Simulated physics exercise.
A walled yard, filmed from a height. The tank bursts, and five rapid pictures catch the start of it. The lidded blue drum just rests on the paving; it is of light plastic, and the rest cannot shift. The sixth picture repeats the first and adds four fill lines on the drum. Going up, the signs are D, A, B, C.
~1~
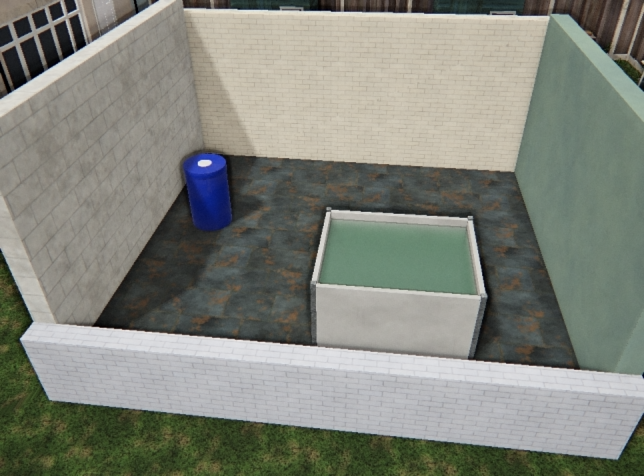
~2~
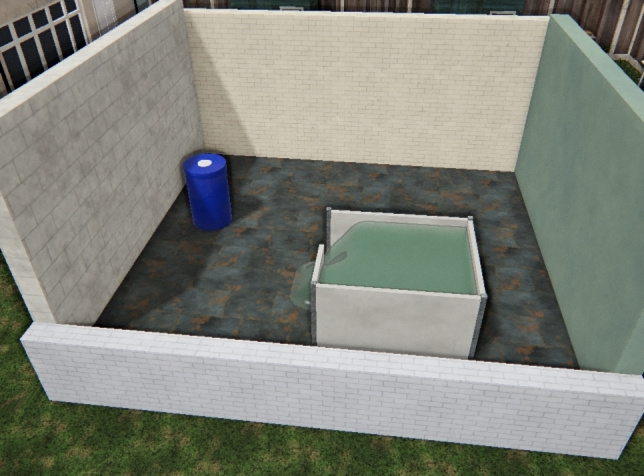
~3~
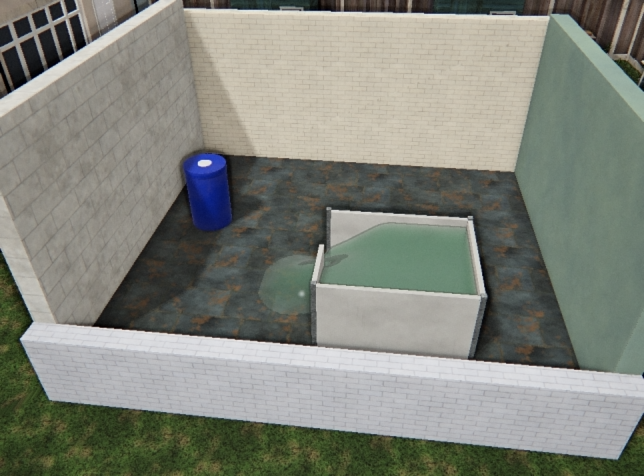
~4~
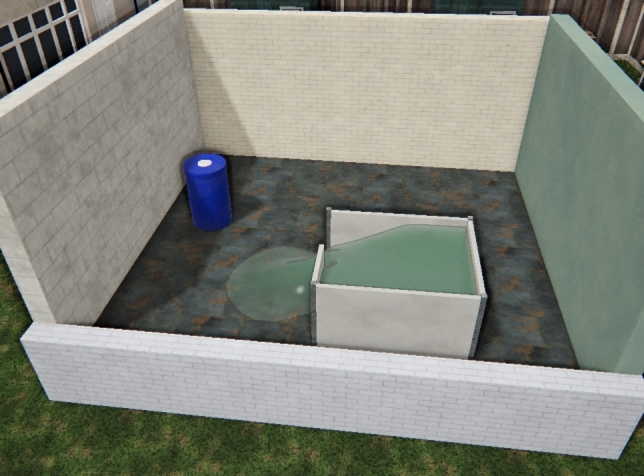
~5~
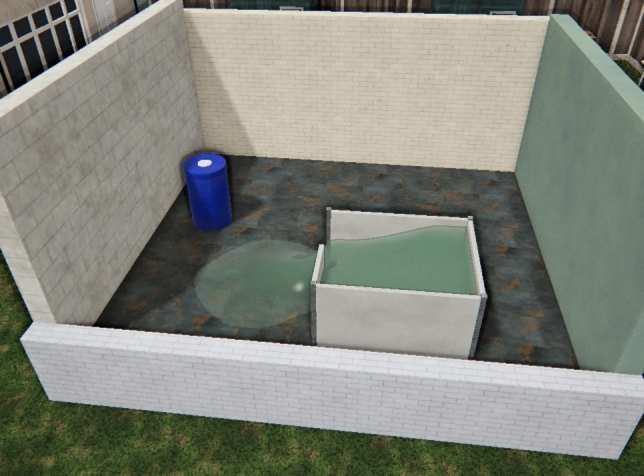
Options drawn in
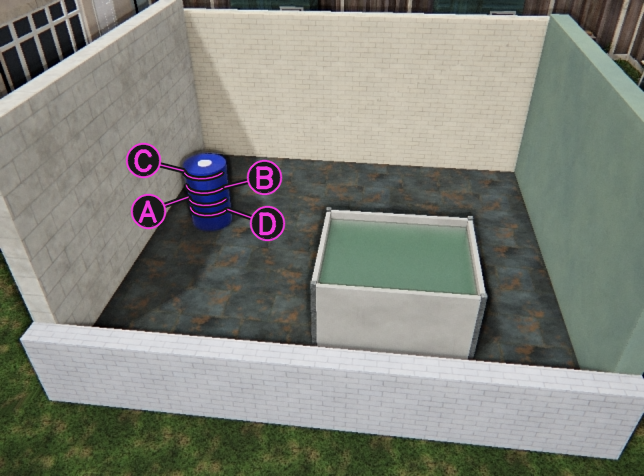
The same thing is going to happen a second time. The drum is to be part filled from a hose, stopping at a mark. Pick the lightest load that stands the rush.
Choose D.
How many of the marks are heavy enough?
All of them.
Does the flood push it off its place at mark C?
No.
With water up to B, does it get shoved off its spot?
No, not at all.
On the marked copy, A at (203, 205); B at (201, 193); C at (198, 178); D at (204, 215); from the bottom up D, A, B, C.
If A is chosen, it does not move.
If B is chosen, it does not move.
If C is chosen, it does not move.
If D is chosen, it does not move.
